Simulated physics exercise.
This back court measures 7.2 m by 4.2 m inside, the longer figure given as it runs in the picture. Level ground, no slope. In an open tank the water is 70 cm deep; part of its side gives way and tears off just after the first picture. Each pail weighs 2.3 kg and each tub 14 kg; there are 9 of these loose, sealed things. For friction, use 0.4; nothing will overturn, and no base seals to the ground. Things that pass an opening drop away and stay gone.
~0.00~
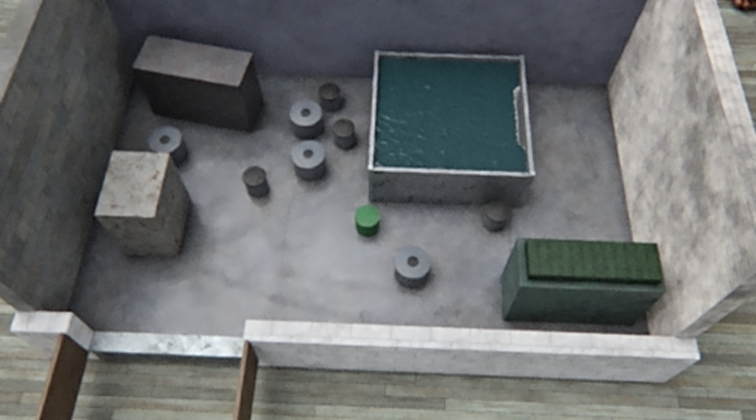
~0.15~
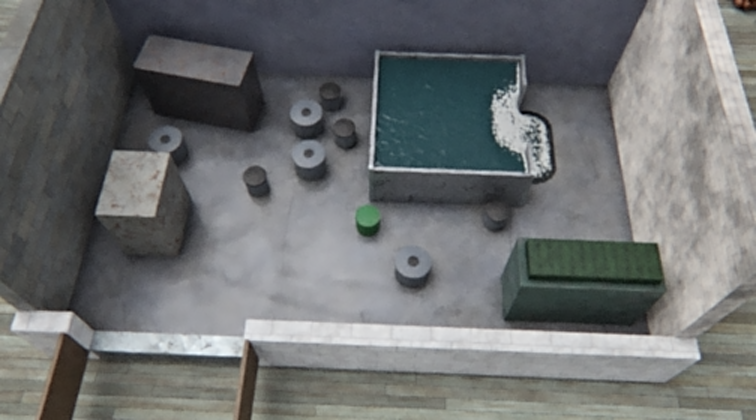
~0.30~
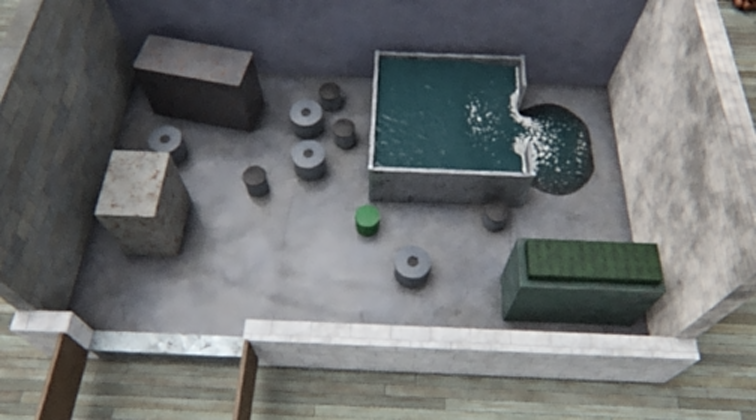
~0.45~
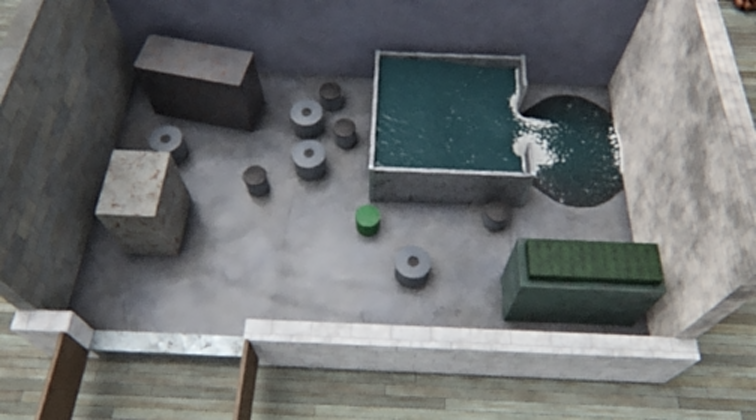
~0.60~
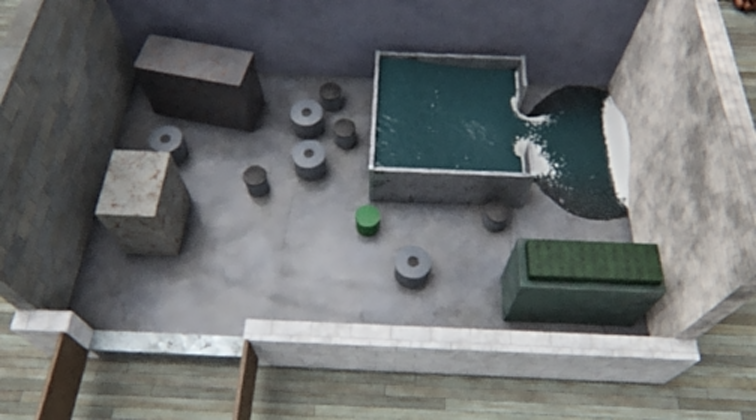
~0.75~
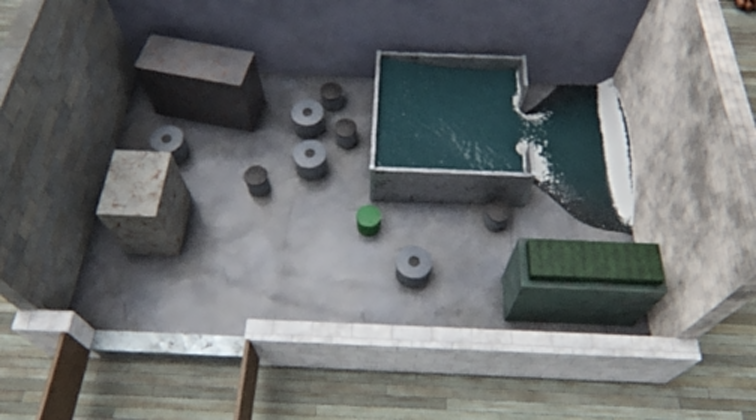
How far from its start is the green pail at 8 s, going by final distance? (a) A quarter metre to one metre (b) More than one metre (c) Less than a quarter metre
The answer is b.
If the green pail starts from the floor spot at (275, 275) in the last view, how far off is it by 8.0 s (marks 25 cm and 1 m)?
What happens is that it covers a big distance.
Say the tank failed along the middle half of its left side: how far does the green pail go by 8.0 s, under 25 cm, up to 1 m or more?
Result: Green pail essentially stationary.
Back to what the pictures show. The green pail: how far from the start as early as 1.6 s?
Displacement by then near 0 cm.
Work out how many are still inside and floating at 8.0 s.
6.
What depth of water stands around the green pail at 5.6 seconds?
Around 9 cm.
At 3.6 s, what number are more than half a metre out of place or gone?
The count is 2.
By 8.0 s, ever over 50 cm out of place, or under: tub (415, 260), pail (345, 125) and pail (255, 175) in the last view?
Item by item, they came out above the mark, below the mark and above the mark.
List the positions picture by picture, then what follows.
The first frame shows the green pail at (367, 216), on the bottom; water covers 3.9 m2; 0 of 9 have shifted.
The second frame shows the green pail at (368, 216) rests on the ground; water covers 4.5 m2; 0 of 9 have shifted.
The third frame shows the green pail at (367, 216) rests on the ground; water covers 5.4 m2; 0 of 9 have shifted.
The fourth frame shows the green pail at (368, 216) rests on the ground; 6.2 m2 under water; 0 of 9 have shifted.
The fifth frame shows the green pail at (368, 216), on the bottom; water covers 6.6 m2; 0 of 9 have shifted.
The sixth frame shows the green pail at (369, 216) rests on the ground; water covers 6.8 m2; 0 of 9 have shifted.
After 1.6 s the green pail is near (369, 216), 0.0 m from its start, aground; 0 of 9 are out; 0 afloat.
After 3.6 s the green pail is near (272, 201), 1.3 m from its start, aground; 0 of 9 are out; 1 afloat.
After 5.6 s the green pail is near (198, 182), 2.3 m from its start, afloat; 0 of 9 are out; 3 afloat.
After 8.0 s the green pail is near (103, 194), 3.5 m from its start, afloat; 0 of 9 are out; 6 afloat.
